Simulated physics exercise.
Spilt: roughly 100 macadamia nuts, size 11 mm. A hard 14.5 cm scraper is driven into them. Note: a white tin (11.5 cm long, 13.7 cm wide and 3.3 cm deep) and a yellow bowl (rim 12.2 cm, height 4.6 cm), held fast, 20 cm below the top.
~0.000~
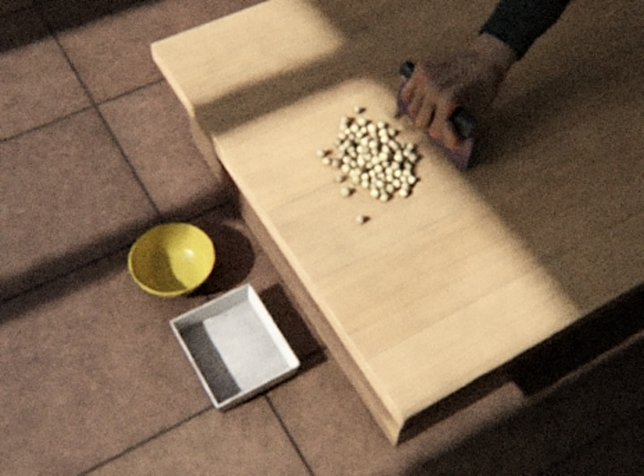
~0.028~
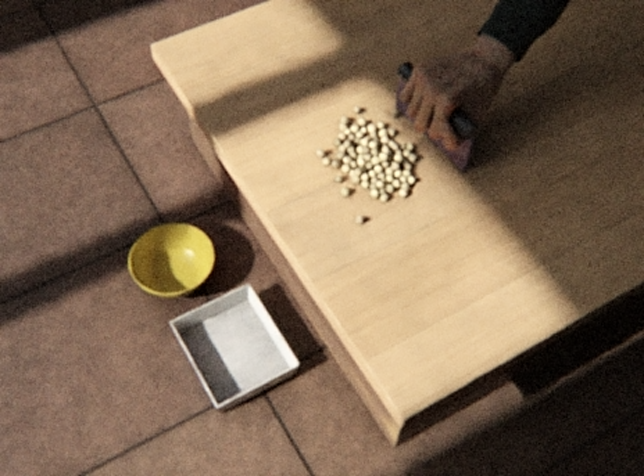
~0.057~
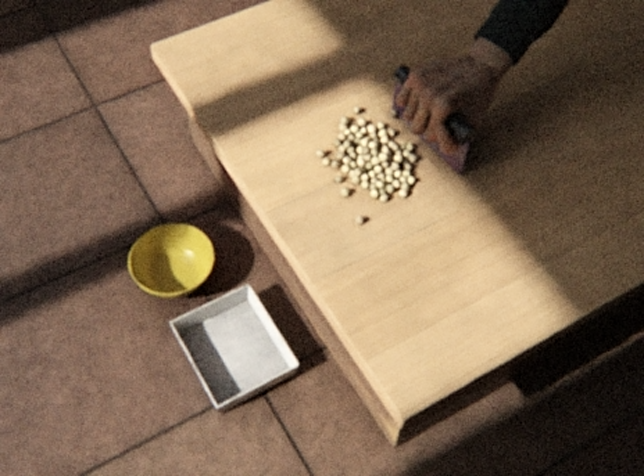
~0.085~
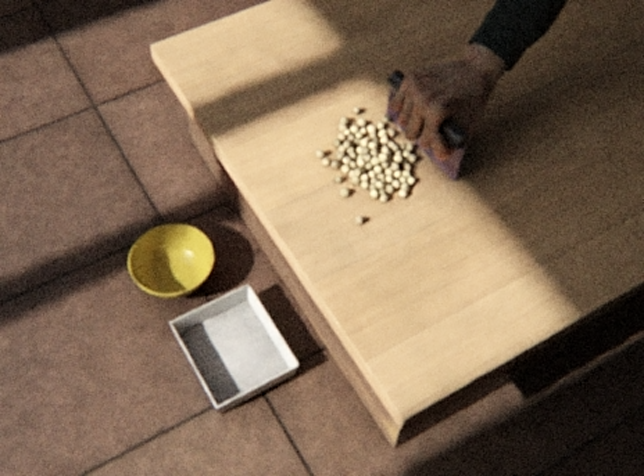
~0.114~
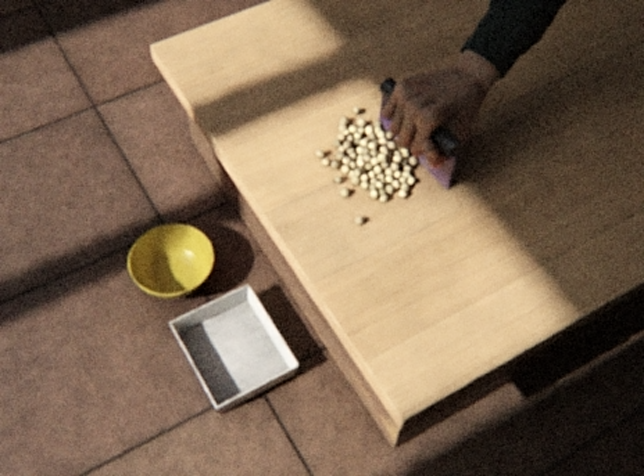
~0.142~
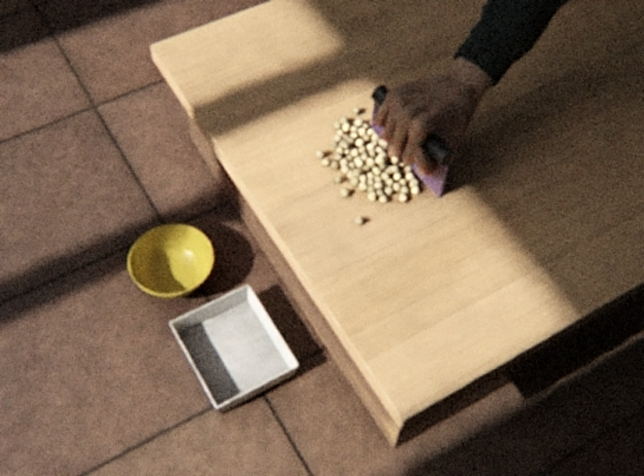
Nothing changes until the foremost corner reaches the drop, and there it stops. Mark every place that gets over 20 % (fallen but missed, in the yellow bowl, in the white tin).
Fallen but missed: Above; in the yellow bowl: Below; in the white tin: Above.
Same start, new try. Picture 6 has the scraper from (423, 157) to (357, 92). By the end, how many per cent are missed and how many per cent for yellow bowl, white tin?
Once everything settles, 20 per cent has missed, the yellow bowl has 35 per cent and the white tin has 25 per cent.
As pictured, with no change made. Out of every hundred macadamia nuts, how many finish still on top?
Share at the end: Close to 30 %.
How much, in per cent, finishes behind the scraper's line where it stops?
About 30 in a hundred.
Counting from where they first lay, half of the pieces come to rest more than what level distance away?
Estimate: Close to 28 cm.
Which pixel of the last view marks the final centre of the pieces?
Close to (214, 336).
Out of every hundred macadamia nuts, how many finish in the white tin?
My best guess is near 45 per cent.
After 0.35 s, scraper 19 cm from its start, spill 21 cm wide; still on top 100 %.
Then, at 0.55 s, scraper 27 cm from its start, spill 27 cm wide; off the edge, not caught 55 %, still on top 45 %.
After 0.73 s, scraper 27 cm from its start, spill 32 cm wide; white tin 45 %, off the edge, not caught 25 %, still on top 30 %.
At rest (1.8 s), white tin 45 %, yellow bowl 0 %, fallen but missed 25 %, still on top 30 %.
